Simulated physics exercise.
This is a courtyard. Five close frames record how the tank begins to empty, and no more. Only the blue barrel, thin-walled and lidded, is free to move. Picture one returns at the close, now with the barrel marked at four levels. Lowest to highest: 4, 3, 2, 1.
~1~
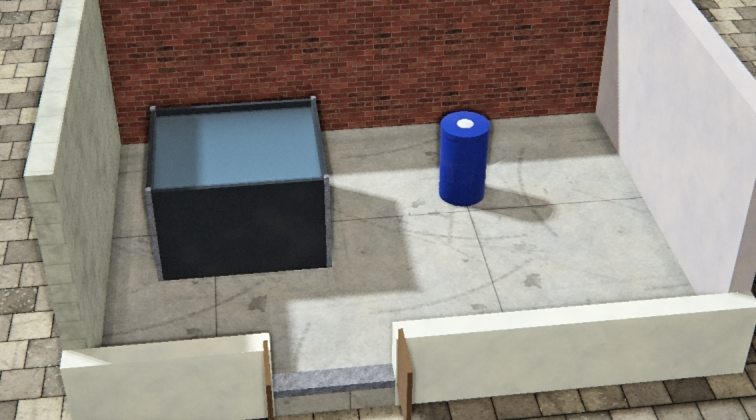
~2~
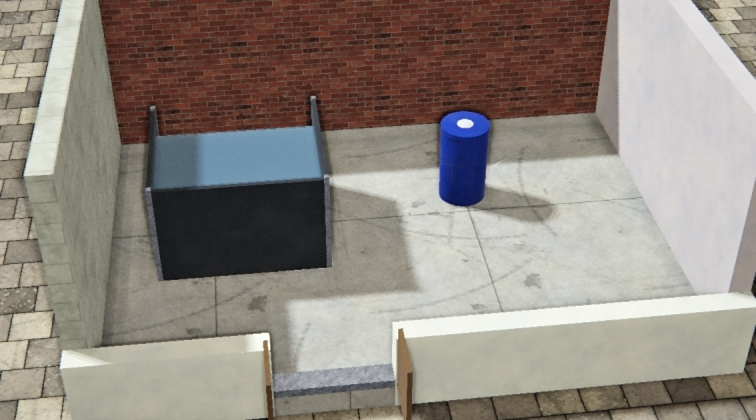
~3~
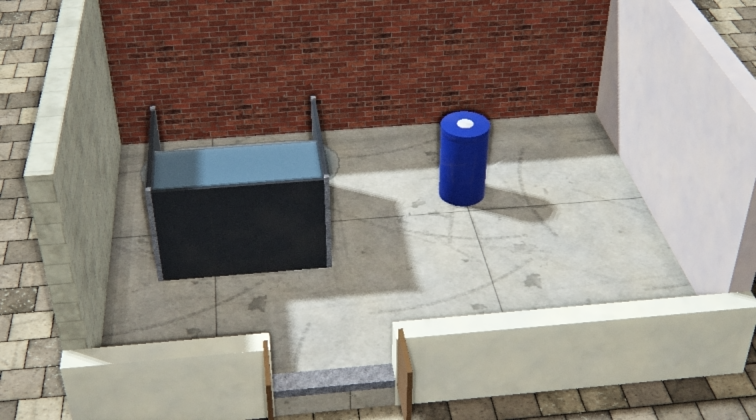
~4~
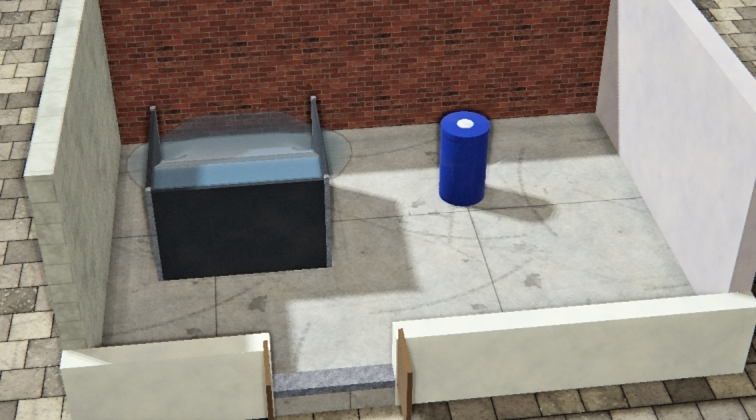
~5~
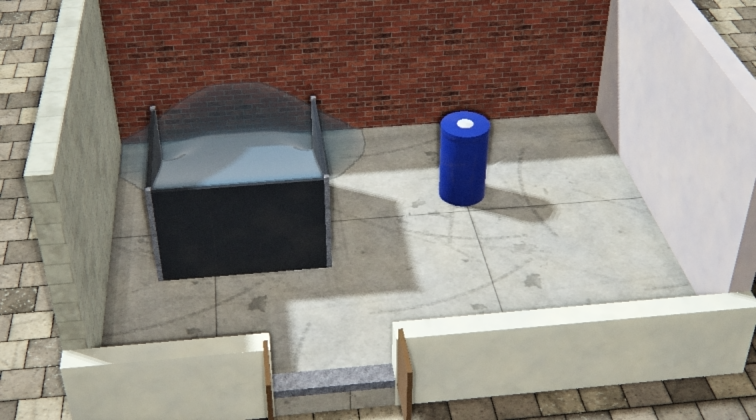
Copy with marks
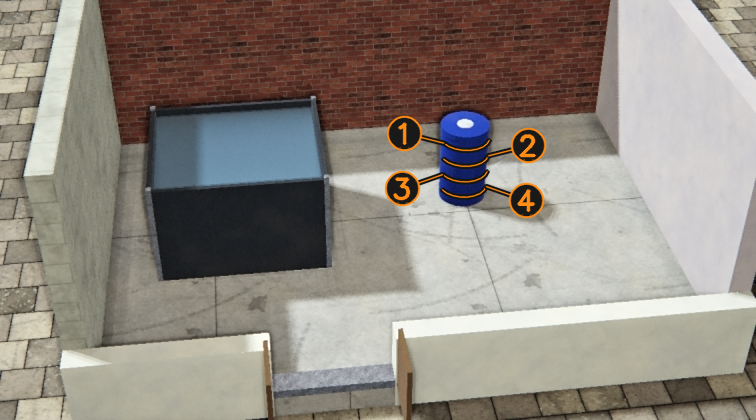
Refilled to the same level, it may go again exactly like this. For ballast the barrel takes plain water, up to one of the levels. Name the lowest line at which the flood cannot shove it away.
The answer is mark 3.
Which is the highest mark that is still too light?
Here it is mark 4.
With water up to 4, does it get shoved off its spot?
Yes, it does.
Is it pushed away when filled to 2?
No.
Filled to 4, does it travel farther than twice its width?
No.
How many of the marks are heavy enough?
Three.
In orange, 1 at (469, 150); 2 at (469, 166); 3 at (468, 181); 4 at (467, 197); from the bottom up 4, 3, 2, 1.
If 1 is chosen, it does not move.
If 2 is chosen, it does not move.
If 3 is chosen, it does not move.
If 4 is chosen, it is pushed about its own width away.
